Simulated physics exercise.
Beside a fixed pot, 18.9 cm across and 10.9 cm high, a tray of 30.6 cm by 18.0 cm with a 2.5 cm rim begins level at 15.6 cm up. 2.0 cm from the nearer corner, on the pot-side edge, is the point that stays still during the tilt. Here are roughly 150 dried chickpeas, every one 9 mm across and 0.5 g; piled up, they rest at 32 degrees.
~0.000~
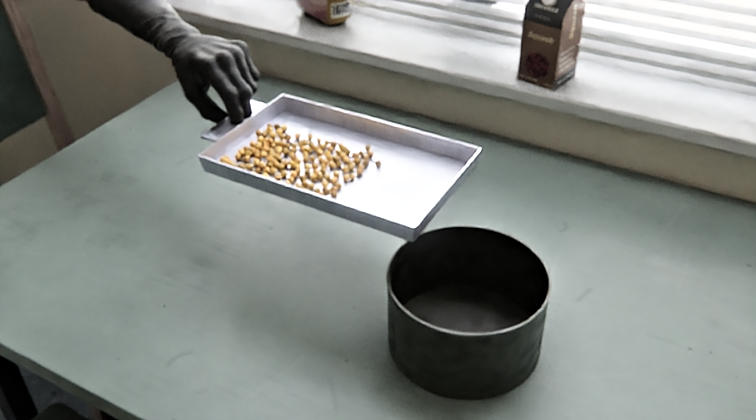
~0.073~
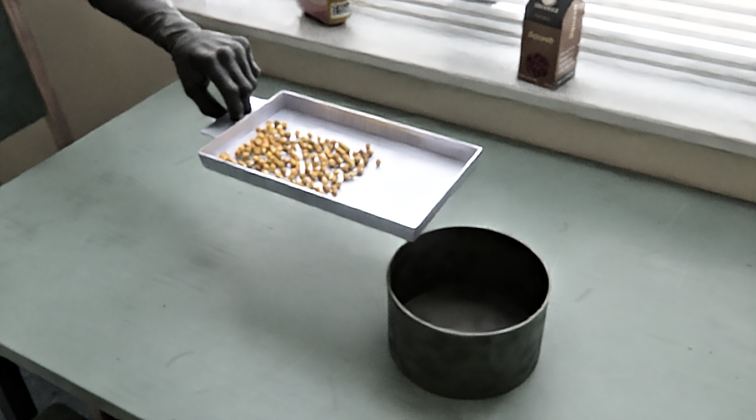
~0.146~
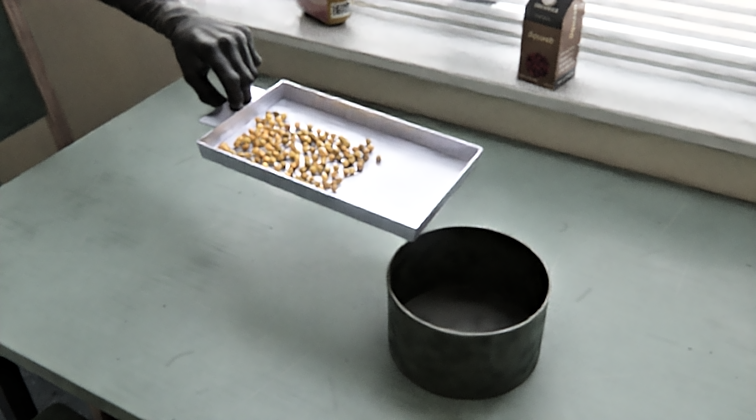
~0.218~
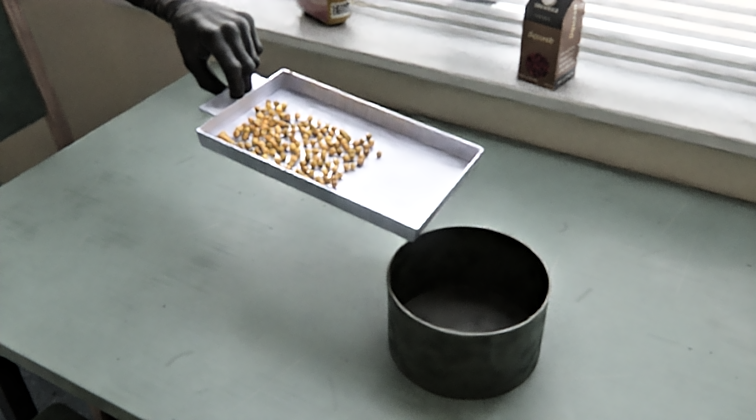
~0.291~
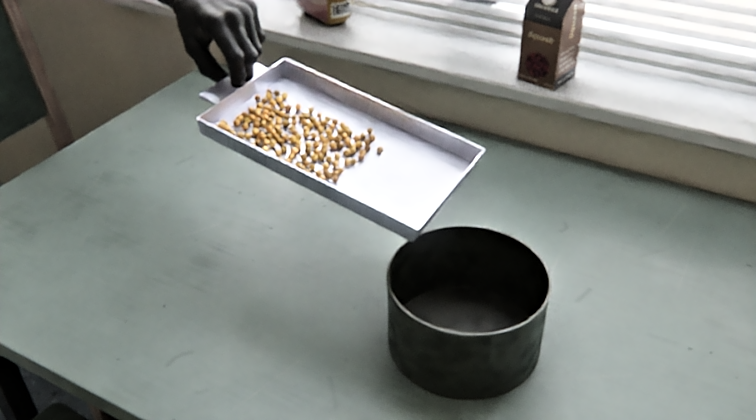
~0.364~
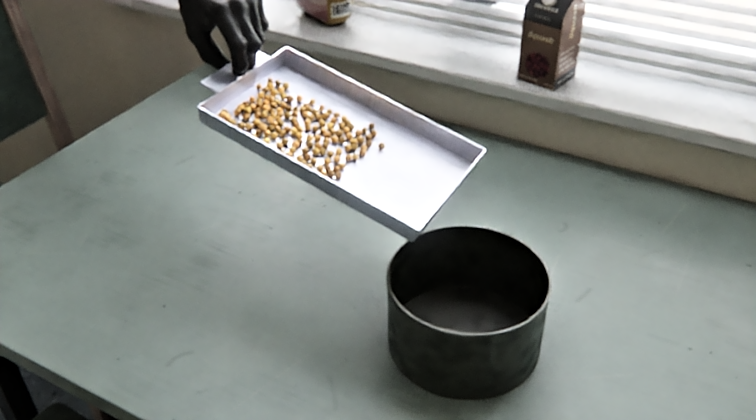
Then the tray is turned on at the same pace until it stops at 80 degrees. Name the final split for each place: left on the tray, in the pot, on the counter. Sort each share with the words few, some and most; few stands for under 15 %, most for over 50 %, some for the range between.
The shares come out as follows. Tray: Most. Pot: Few. Counter: Few.
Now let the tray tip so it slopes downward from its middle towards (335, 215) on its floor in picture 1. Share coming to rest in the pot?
Near 20 percent, give or take.
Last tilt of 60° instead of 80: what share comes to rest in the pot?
Share in the pot: Around 5 %.
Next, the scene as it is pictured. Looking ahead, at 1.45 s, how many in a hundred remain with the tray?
Around 95 percent of it.
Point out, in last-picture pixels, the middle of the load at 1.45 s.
Approximately (437, 197) in the final picture.
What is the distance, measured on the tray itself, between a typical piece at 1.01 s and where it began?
18 cm.
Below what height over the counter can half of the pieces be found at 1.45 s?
Height: Around 18 cm.
Then, at 1.01 s, tilt 45 degrees; the tray holds 100 %, the pot 0 %.
Then, at 1.45 s, tilt 66 degrees; the tray holds 95 %, the pot 5 %.
Then, at 1.96 s, tilt 80 degrees; the tray holds 95 %, the pot 5 %.
By 3.2 s all is still; tray 95 %, pot 5 %, counter 0 %.
